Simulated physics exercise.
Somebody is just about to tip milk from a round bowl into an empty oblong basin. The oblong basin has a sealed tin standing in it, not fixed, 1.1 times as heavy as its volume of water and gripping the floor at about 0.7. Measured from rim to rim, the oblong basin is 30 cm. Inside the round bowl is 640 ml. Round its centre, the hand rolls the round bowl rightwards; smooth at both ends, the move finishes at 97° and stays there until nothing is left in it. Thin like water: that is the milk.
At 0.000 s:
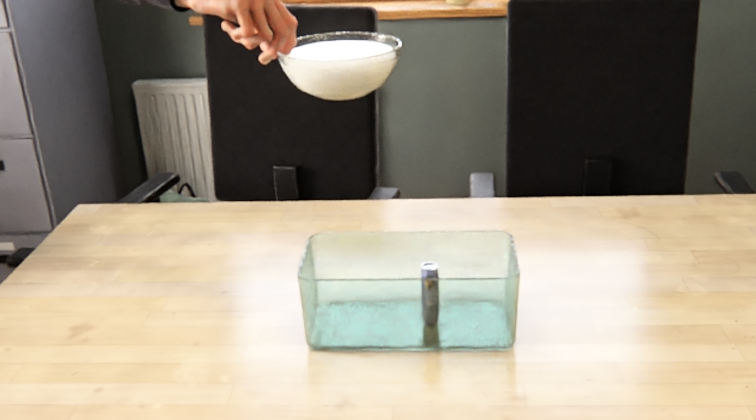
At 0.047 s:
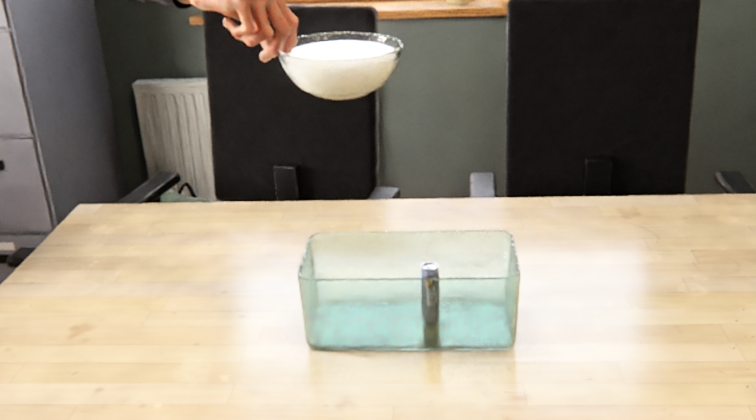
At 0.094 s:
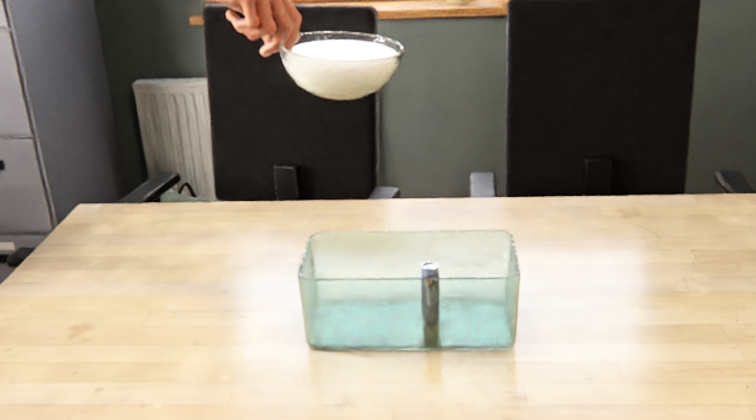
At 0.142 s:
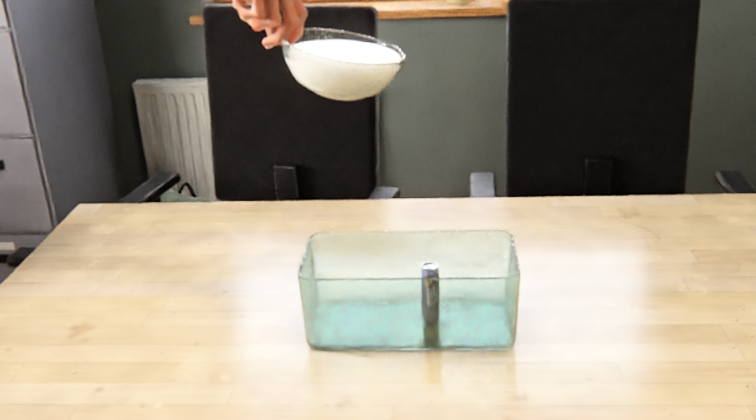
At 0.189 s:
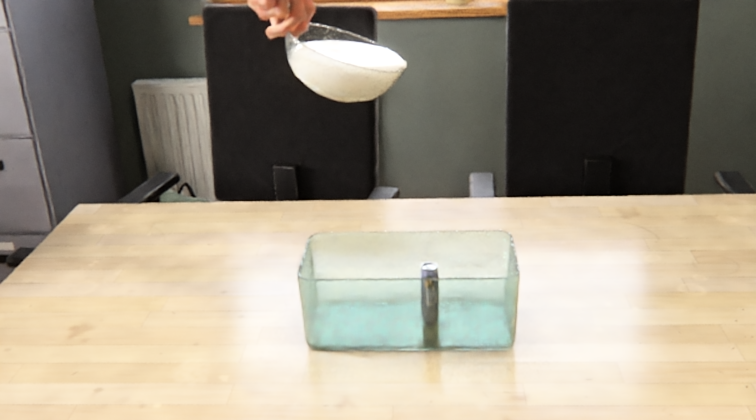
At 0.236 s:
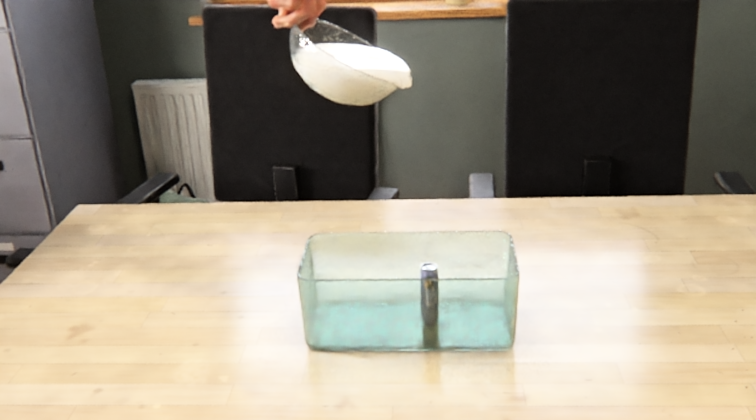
In the video, a hand holds a clear round bowl of white liquid above a glass oblong basin with an upright metallic tin, then gradually tilts the bowl rightwards until the liquid reaches its lowered right rim and begins passing over.
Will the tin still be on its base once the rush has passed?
It ends up tipped.
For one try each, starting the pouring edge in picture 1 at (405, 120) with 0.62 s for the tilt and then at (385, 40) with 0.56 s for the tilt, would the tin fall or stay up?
In the first try it comes down; in the second it comes down.
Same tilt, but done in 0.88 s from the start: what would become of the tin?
Outcome - the tin comes down.
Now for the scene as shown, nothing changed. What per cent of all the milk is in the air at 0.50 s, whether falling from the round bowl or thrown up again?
Estimate: About 76 % of all of it.
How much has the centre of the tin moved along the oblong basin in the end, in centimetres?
It finishes around 8.0 cm from where it began.
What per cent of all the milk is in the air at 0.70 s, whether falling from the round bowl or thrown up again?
Roughly 22 per cent.
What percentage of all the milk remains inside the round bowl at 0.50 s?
8 %.
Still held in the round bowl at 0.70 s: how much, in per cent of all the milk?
0 per cent or so.
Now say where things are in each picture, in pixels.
In the first picture, tilt 0°; pouring edge (400, 46); surface from (283, 54) to (397, 51); the oblong basin's rim runs from (304, 257) to (515, 254); the tin's top is at (430, 269).
In the second picture, tilt 1°; pouring edge (401, 47); surface from (284, 53) to (398, 52).
In the third picture, tilt 5°; pouring edge (402, 51); surface from (285, 51) to (399, 54).
In the fourth picture, tilt 12°; pouring edge (404, 58); surface from (287, 48) to (401, 56).
In the fifth picture, tilt 21°; pouring edge (404, 68); surface from (291, 49) to (405, 62); 1 per cent is over the edge.
In the sixth picture, tilt 31°; pouring edge (403, 80); surface from (296, 52) to (389, 65); 8 per cent is over the edge.
By 0.50 s the tilt is 88° and 8 per cent is still to pour; the tin stands where it began.
By 0.70 s the tilt is 97° and 0 per cent is still to pour; the tin leans 7°.
By 0.90 s the tilt is 97° and 0 per cent is still to pour; the tin lies on its side.
By 1.12 s the tilt is 97° and 0 per cent is still to pour; the tin lies on its side.
At rest the tin lies on its side.
